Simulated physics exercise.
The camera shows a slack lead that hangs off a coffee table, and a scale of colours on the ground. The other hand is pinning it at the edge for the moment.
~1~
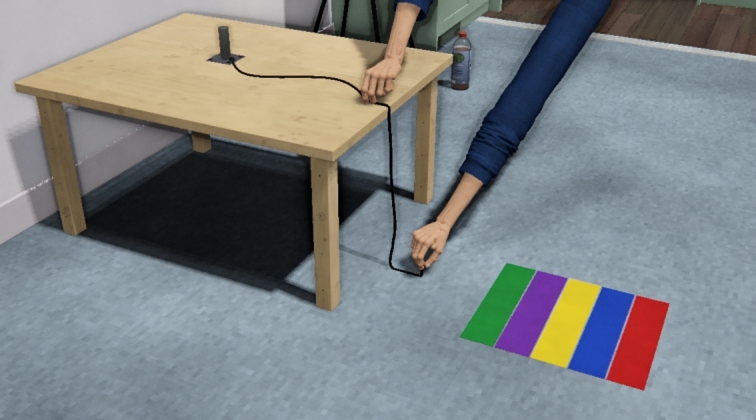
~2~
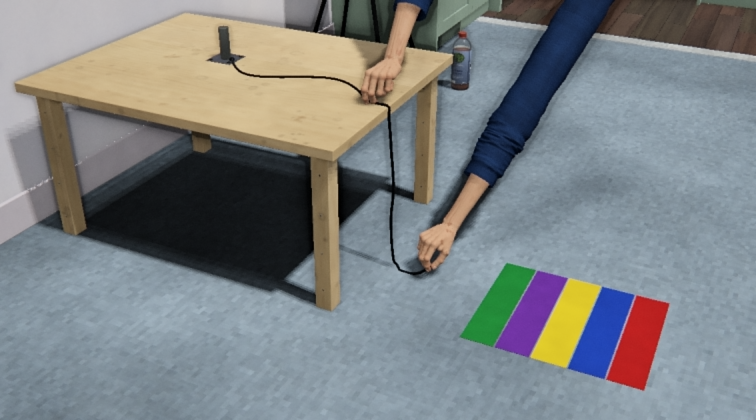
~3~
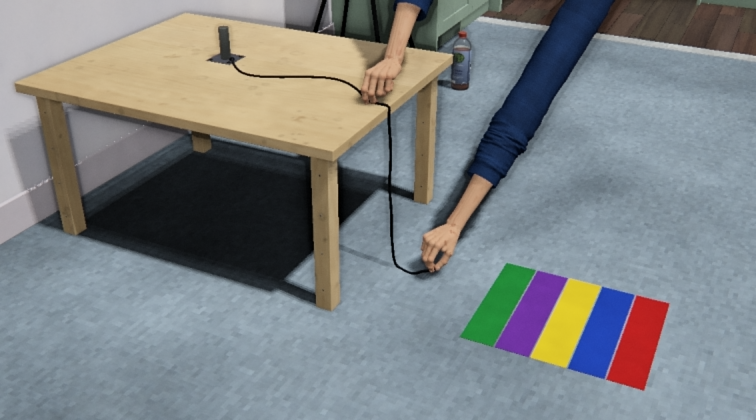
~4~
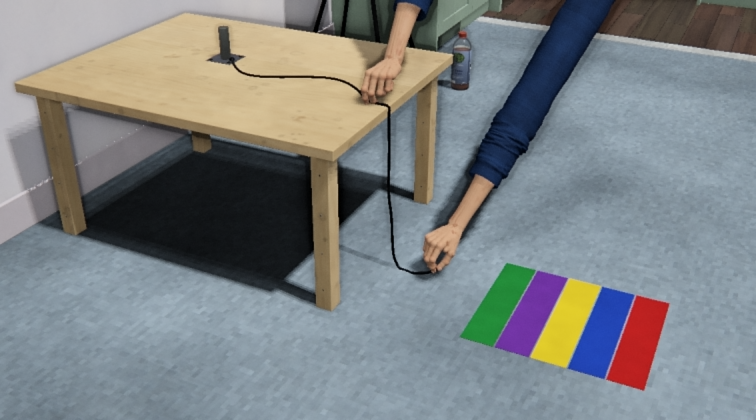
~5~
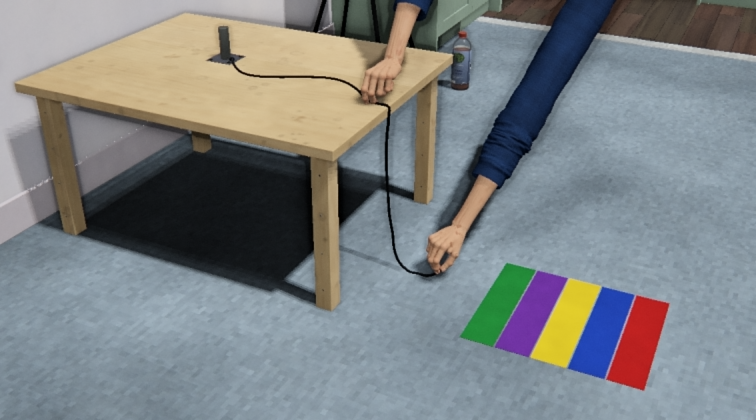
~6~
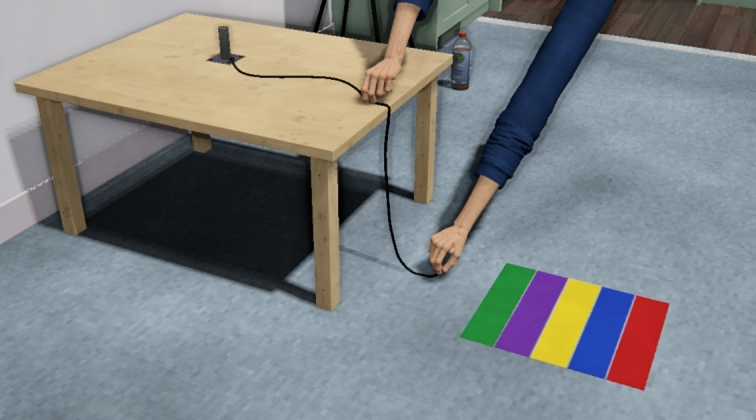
Two hands reach in from the top, seen from above and to one side in a room with pale blue carpet, one pressing a black lead at the edge of a light wooden coffee table. The lead runs from a small dark upright object and hangs to the floor, left of green, purple, yellow, blue and red stripes. The lower hand, blue-sleeved, draws its end slightly right, while the camera stays still.
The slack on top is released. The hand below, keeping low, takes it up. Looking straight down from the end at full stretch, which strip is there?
The yellow strip is there.
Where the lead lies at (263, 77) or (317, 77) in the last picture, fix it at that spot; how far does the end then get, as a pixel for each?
(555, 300) and (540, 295).
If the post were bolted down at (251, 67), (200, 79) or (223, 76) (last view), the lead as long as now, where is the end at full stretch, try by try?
The first try gives about (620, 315), the second about (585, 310) and the third about (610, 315).
Soon after, end near (509, 288); over green.
After that, end near (546, 298); over purple.
At the stop, end near (568, 304); over yellow. The end stops over the yellow strip.
